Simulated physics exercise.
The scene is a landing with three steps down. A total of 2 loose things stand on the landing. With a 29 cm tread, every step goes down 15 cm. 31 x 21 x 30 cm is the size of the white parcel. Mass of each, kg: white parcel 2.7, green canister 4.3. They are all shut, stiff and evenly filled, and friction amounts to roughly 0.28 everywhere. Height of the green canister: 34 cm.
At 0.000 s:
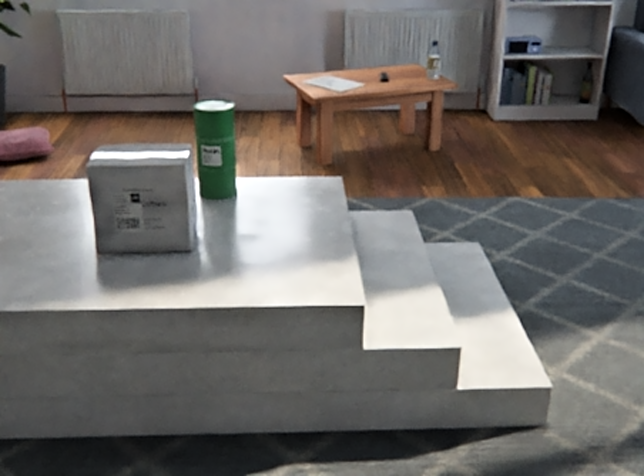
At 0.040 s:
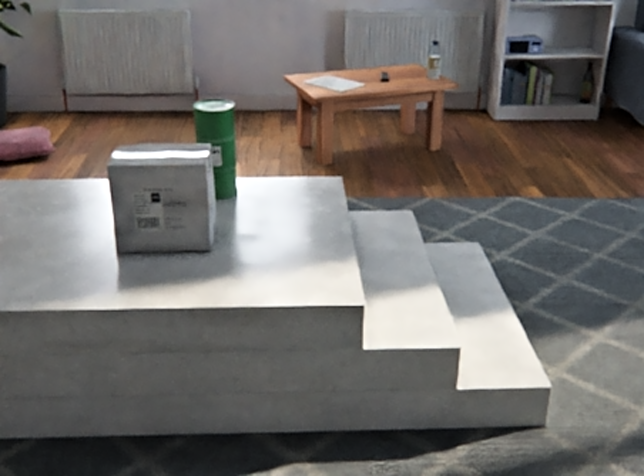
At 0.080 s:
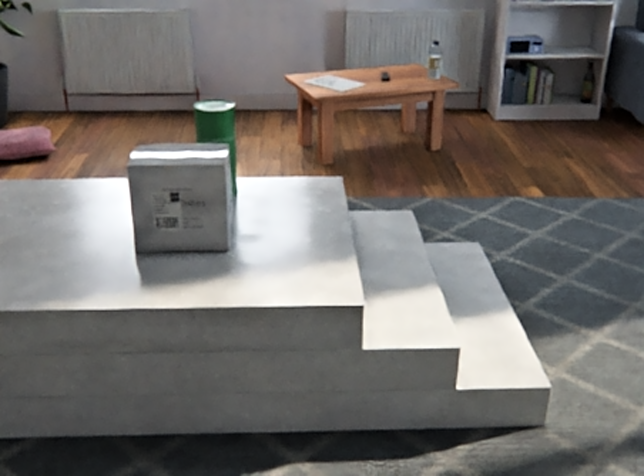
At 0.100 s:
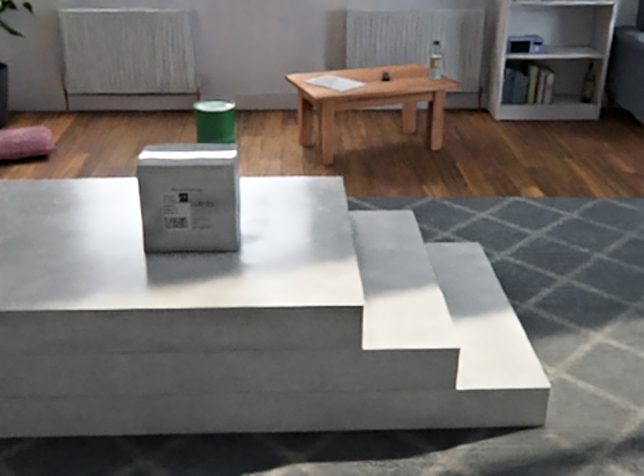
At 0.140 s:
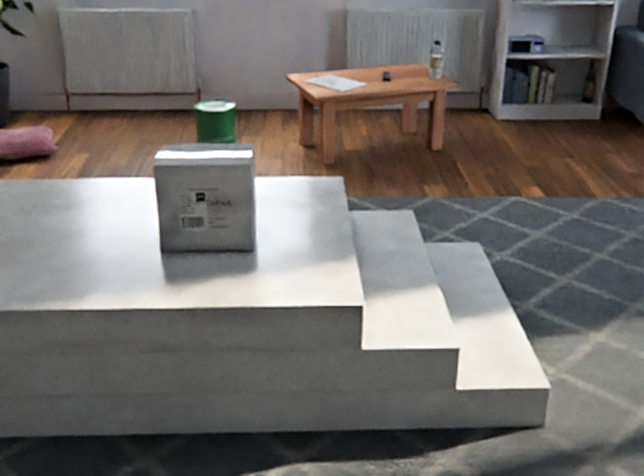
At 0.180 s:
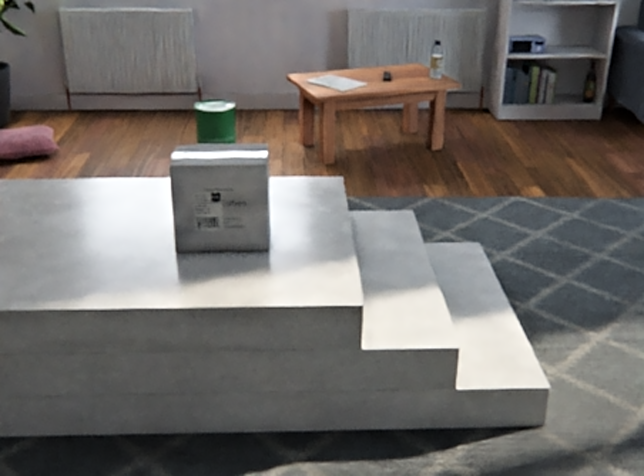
White parcel sliding right across a grey landing above three steps, passing in front of a green canister that stays put.
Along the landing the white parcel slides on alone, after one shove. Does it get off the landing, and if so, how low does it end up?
No, it stays on the landing.
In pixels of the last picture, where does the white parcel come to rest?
End position: Roughly (294, 197).
By 0.28 s, 33 cm of landing left; white parcel near (253, 196).
By 0.38 s, 26 cm of landing left; white parcel near (275, 196).
When it is over (0.9 s), 20 cm of landing left; green canister within 12 cm of the start. End places, in pixels of the last picture, white parcel near (294, 197).
